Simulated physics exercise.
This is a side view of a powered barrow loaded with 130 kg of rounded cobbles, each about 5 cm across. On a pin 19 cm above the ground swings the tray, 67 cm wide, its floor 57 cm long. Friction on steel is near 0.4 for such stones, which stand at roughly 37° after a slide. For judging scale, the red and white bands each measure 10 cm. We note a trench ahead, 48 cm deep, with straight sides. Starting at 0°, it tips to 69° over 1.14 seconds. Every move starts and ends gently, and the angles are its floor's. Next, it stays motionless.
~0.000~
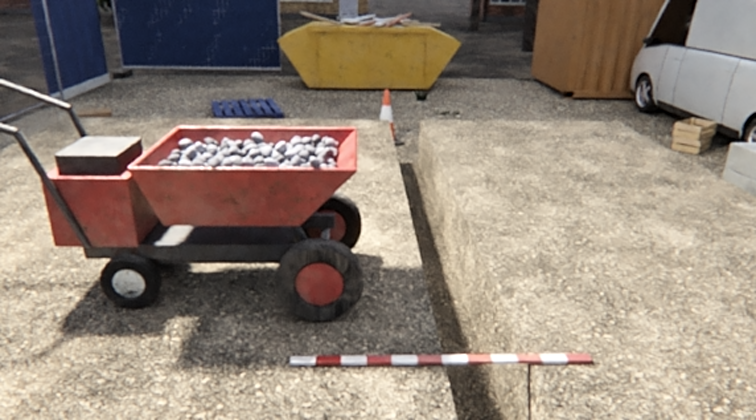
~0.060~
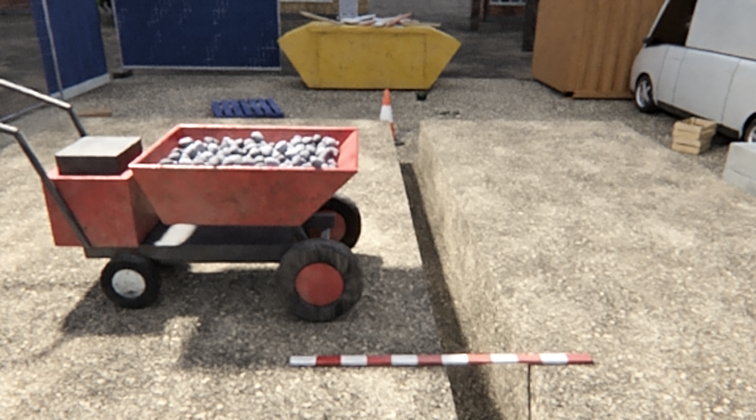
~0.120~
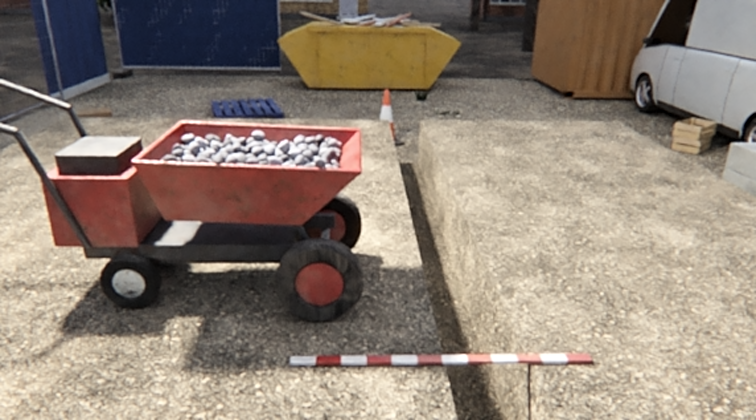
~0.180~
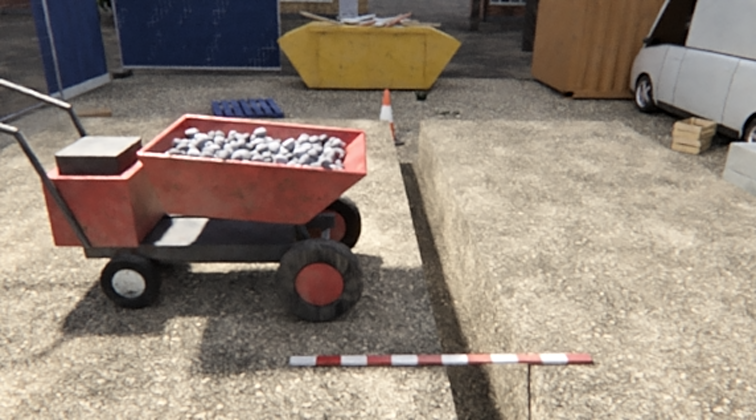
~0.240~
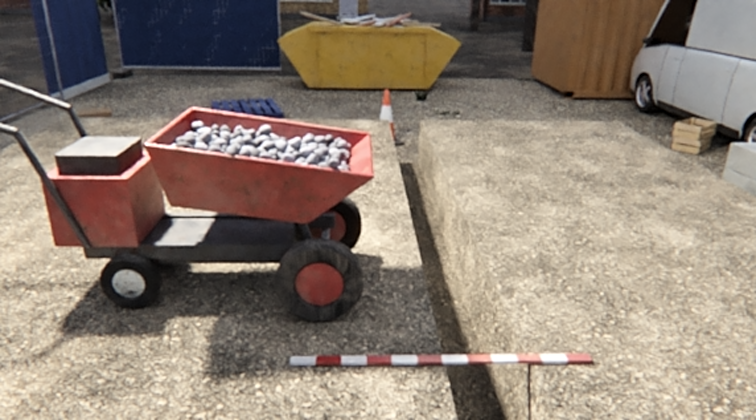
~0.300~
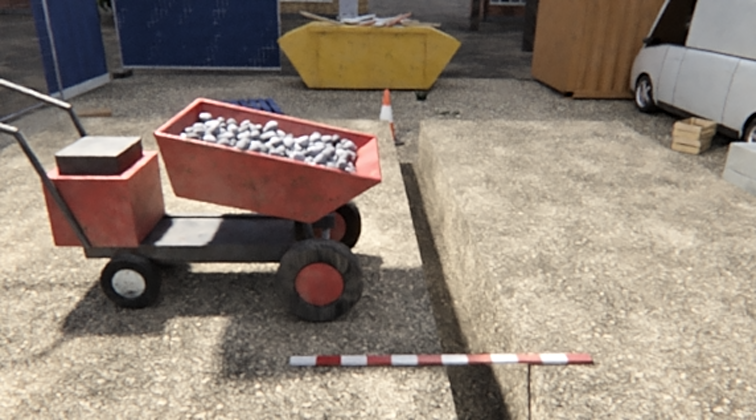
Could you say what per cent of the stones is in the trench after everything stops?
I would put it at 77 per cent.
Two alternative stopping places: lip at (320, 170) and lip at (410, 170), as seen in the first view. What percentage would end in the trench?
100 and 25 %.
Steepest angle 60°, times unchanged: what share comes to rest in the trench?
In that case near 85 per cent.
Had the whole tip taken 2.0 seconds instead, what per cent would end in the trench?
90 %.
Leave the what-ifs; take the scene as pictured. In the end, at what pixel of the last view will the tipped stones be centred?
Roughly at pixel (468, 347).
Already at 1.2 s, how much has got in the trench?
I'd say near 40 per cent at that time.
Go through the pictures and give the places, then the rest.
The first frame shows lip at (356, 171), floor tilted 0°, highest stones at (262, 150).
In the second frame, the tray is at 1°, its lip at (357, 171); the top of the load is at (262, 149); the stones move at 0.2 m/s on average.
The third frame shows lip at (361, 172), floor tilted 2°, highest stones at (243, 144); the stones move at 0.3 m/s on average.
In the fourth frame, the tray is at 5°, its lip at (366, 174); the top of the load is at (237, 141); the stones move at 0.4 m/s on average.
The fifth frame shows lip at (373, 177), floor tilted 8°, highest stones at (216, 132); the stones move at 0.6 m/s on average.
The sixth frame shows lip at (381, 181), floor tilted 12°, highest stones at (209, 126); the stones move at 0.7 m/s on average.
After 0.9 s the floor is at 59°; 100 % in the tray; the foremost stones are at (435, 225).
After 1.2 s the floor is at 69°; 55 % in the tray, 38 % in the trench, 7 % past the trench; the foremost stones are at (528, 289).
After 1.6 s the floor is at 69°; 18 % in the tray, 59 % in the trench, 23 % past the trench; the foremost stones are at (609, 266).
After 3.5 s the floor is at 69°; 0 % in the tray, 77 % in the trench, 23 % past the trench; the foremost stones are at (677, 256).
